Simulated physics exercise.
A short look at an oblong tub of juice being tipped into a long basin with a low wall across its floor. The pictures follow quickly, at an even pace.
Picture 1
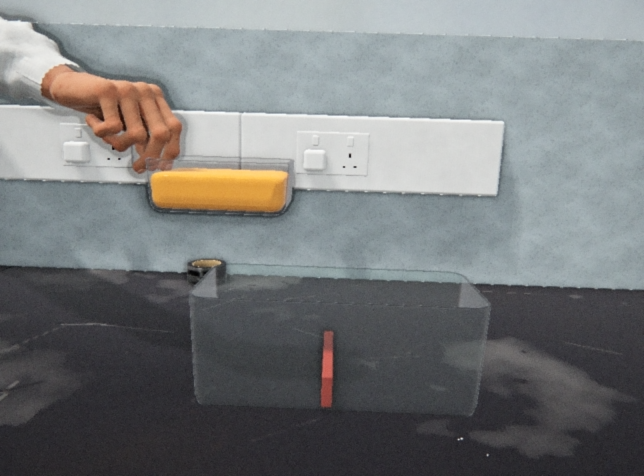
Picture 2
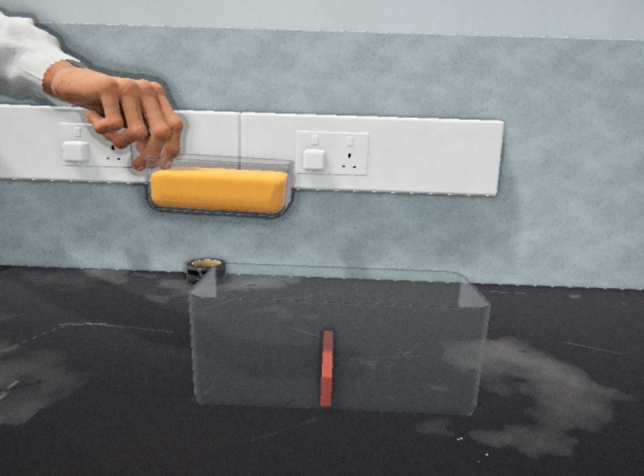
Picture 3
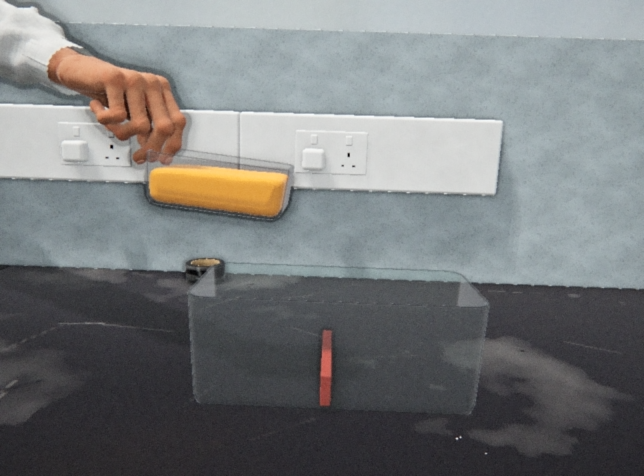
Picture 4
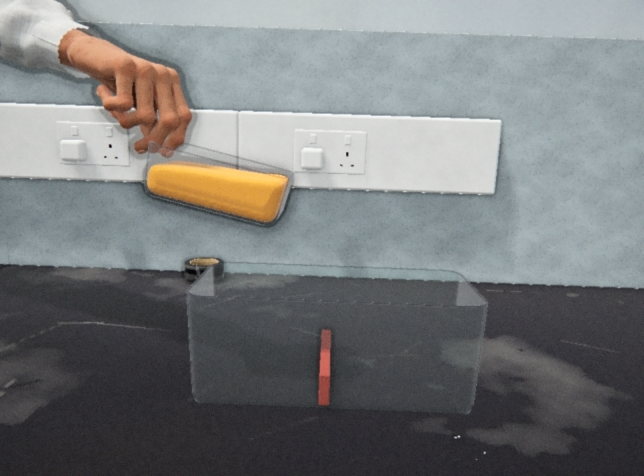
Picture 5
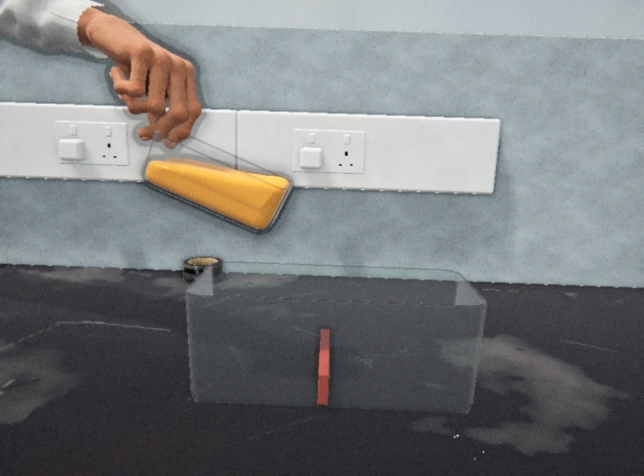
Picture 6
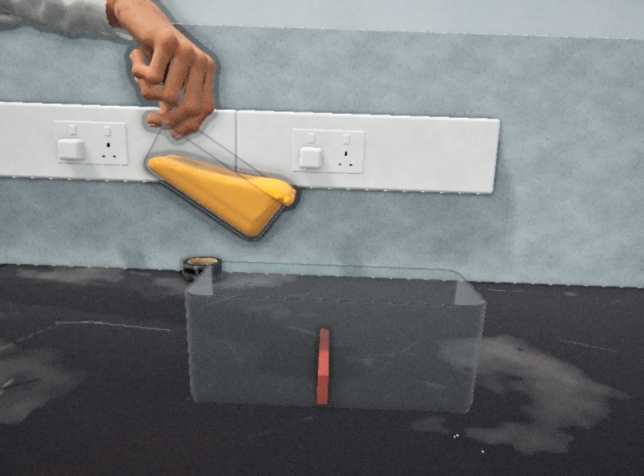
In the video, a hand holds an oblong clear tub of orange juice level above a long transparent basin with a low red wall, then tilts it steadily down to the right until juice reaches over the edge.
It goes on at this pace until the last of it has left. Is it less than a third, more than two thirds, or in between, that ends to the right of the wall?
In the end between a third and two thirds is right of the wall.
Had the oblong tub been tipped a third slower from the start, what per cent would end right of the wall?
Some 60 per cent.
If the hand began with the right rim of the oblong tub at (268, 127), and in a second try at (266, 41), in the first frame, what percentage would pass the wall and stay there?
About 25 and 50 per cent.
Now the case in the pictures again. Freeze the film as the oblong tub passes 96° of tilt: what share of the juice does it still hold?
About 5 per cent.
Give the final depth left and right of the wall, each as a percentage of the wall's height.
Left about 30, right about 30.
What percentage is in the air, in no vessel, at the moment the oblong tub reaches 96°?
It comes to 25 per cent or so.
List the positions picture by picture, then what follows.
In the first picture, tilt 0°; pouring edge (290, 163); surface from (164, 171) to (288, 176); the long basin's rim runs from (203, 280) to (475, 290); the wall's top is at (328, 353).
In the second picture, tilt 1°; pouring edge (291, 165); surface from (163, 170) to (288, 176).
In the third picture, tilt 6°; pouring edge (291, 170); surface from (163, 168) to (288, 178).
In the fourth picture, tilt 13°; pouring edge (291, 177); surface from (162, 165) to (287, 181).
In the fifth picture, tilt 22°; pouring edge (289, 188); surface from (161, 162) to (289, 183).
In the sixth picture, tilt 33°; pouring edge (286, 201); surface from (160, 158) to (278, 185); 6 per cent is over the edge.
A moment on, the oblong tub is tipped on its side and 7 per cent is still to pour, 28 is left of the wall and 40 right of it.
Next, the oblong tub is tipped right over and 1 per cent is still to pour, 43 is left of the wall and 53 right of it.
Then the oblong tub is tipped right over and 0 per cent is still to pour, 46 is left of the wall and 52 right of it.
Later the oblong tub is tipped right over and 0 per cent is still to pour, 46 is left of the wall and 52 right of it.
In the end 46 per cent lies left of the wall, 52 right of it and 2 outside.
